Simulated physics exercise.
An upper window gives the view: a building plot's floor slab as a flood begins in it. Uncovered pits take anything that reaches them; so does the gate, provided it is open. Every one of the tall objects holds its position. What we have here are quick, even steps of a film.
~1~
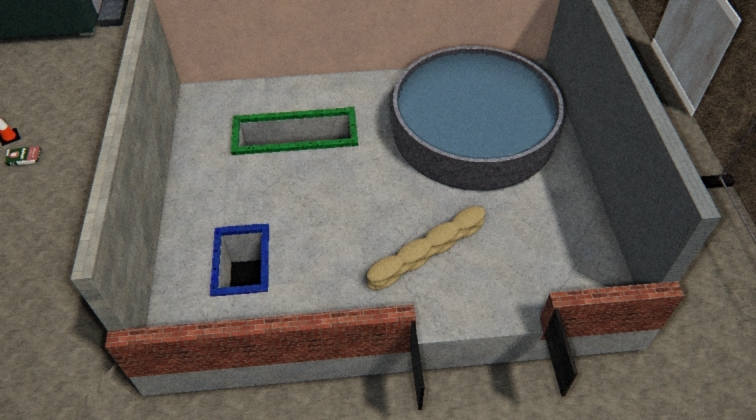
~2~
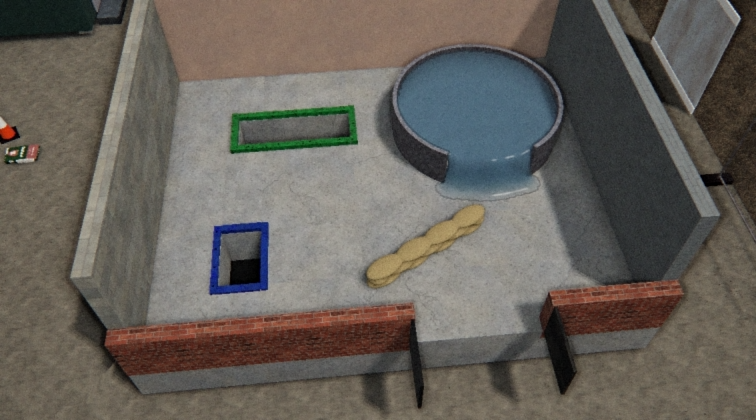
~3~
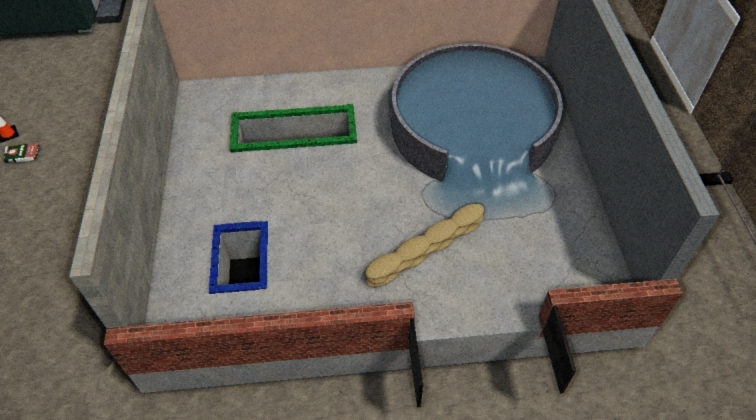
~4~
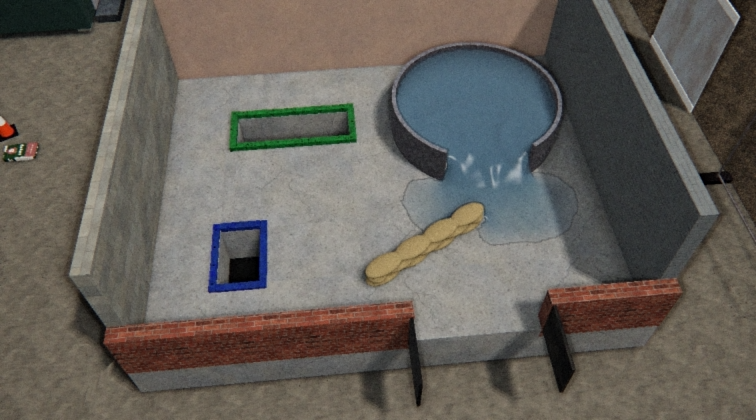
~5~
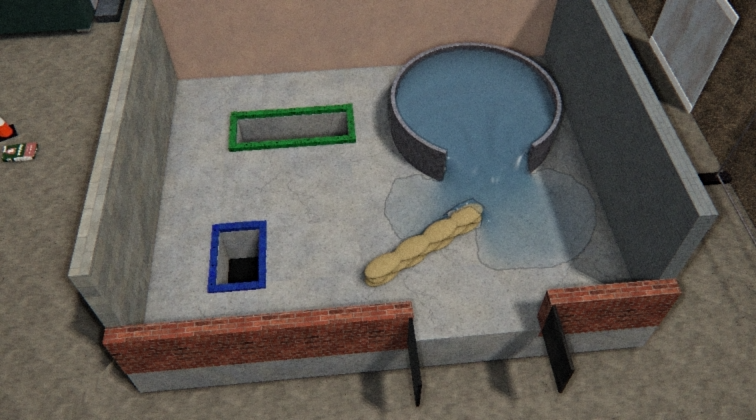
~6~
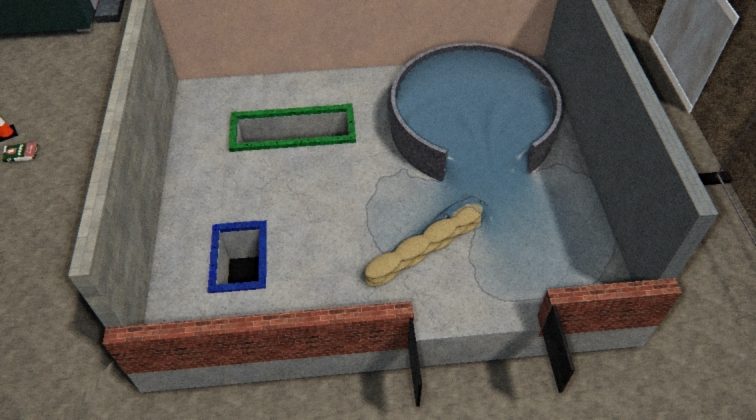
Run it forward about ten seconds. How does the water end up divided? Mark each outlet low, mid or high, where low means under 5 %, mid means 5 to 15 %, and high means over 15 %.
Marks - gate: High, green pit: Low, blue pit: Mid.
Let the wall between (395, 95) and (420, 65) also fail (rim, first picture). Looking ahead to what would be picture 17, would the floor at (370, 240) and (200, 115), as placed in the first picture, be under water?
In the order asked: Out of reach, sodden.
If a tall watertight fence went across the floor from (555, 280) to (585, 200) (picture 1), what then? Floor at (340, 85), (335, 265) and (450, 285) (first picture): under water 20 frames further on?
Listed order - dry, wet, wet.
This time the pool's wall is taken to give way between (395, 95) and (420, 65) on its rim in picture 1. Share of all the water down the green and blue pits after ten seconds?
Roughly, in per cent: Green 12, blue 8.
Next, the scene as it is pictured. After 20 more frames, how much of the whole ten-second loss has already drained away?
It should be close to 40 percent by then.
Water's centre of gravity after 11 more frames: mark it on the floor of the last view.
At roughly (483, 170).
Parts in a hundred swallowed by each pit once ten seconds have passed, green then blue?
Estimates: 0 % and 8 %.
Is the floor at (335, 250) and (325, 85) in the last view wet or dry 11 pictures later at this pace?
As listed: Swamped; unwetted.
A moment on, water covers 30 % of the floor; the gate 1 %, the green pit 0 %, the blue pit 0 %.
Next, water covers 45 % of the floor; the gate 4 %, the green pit 0 %, the blue pit 1 %.
Then, water covers 55 % of the floor; the gate 10 %, the green pit 0 %, the blue pit 3 %.
Later, water covers 75 % of the floor; the gate 18 %, the green pit 0 %, the blue pit 6 %.
In the end, water covers 95 % of the floor; the gate 26 %, the green pit 0 %, the blue pit 7 %.
